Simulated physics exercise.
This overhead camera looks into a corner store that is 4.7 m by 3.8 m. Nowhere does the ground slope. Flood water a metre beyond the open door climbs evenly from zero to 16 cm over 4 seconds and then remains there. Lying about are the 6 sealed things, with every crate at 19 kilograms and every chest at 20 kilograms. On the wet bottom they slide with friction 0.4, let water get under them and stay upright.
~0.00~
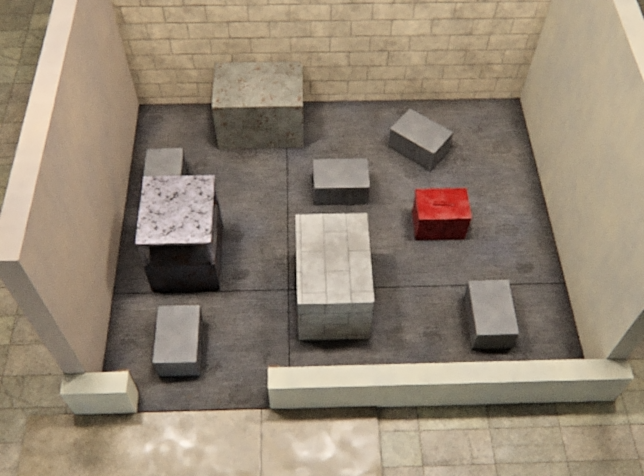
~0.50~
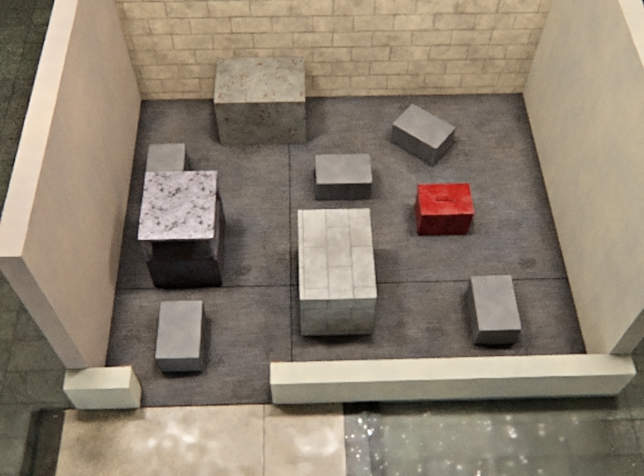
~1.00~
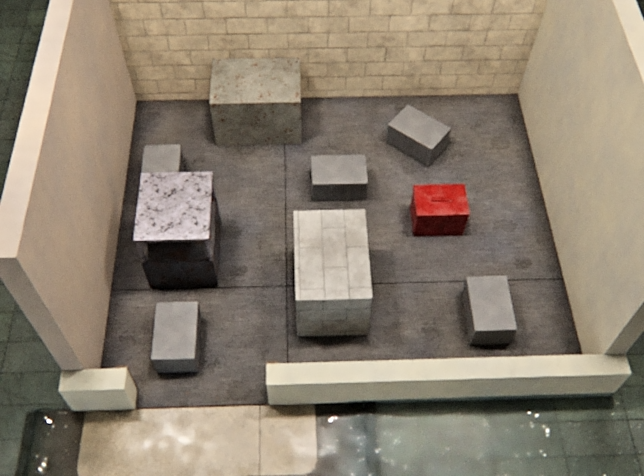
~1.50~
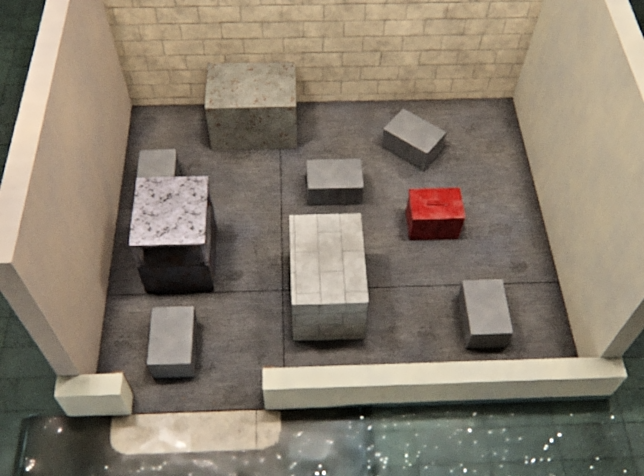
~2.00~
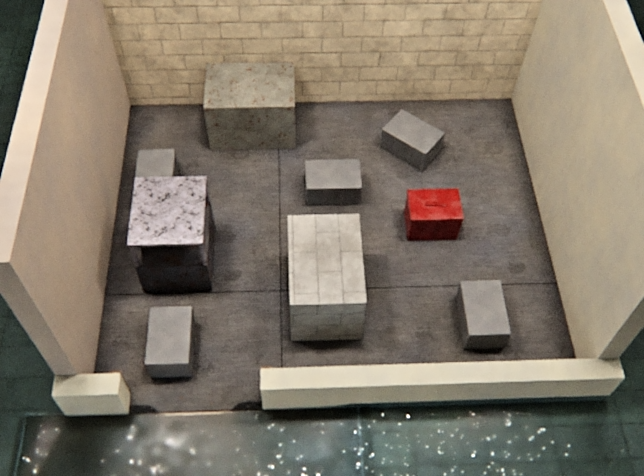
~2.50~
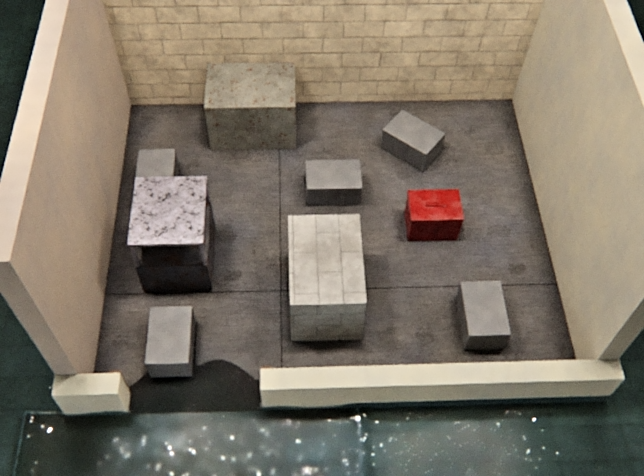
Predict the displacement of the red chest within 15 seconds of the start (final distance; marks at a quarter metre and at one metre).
Distance covered: Small.
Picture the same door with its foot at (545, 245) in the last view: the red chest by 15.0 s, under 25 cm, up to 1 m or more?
The red chest ends up a great distance away.
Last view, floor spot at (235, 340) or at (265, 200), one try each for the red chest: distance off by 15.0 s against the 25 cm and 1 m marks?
The first time it wanders far off, the second time it wanders far off.
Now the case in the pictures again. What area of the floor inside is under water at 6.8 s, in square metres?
8.5 m2.
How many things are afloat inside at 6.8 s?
Count: 0.
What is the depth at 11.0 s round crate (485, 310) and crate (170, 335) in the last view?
Depths: Near 2 cm, then near 6 cm.
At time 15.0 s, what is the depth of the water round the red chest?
I'd put it at about 6 cm.
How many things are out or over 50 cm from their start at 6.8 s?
That would be 0.
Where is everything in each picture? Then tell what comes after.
In the first frame, the red chest at (443, 204) rests on the ground; water covers 0.0 m2; 0 of 6 have shifted.
In the second frame, the red chest at (446, 199) rests on the ground; water covers 0.0 m2; 0 of 6 have shifted.
In the third frame, the red chest at (441, 200) rests on the ground; 0.0 m2 under water; 0 of 6 have shifted.
In the fourth frame, the red chest at (437, 203), on the bottom; 0.0 m2 under water; 0 of 6 have shifted.
In the fifth frame, the red chest at (435, 204) rests on the ground; water covers 0.0 m2; 0 of 6 have shifted.
In the sixth frame, the red chest at (436, 205) rests on the ground; 0.2 m2 under water; 0 of 6 have shifted.
After 3.5 s the red chest is near (436, 205), 0.0 m from its start, aground; 0 afloat.
After 6.8 s the red chest is near (436, 205), 0.0 m from its start, aground; 0 afloat.
After 11.0 s the red chest is near (436, 205), 0.0 m from its start, aground; 1 afloat.
After 15.0 s the red chest is near (436, 205), 0.0 m from its start, aground; 3 afloat.
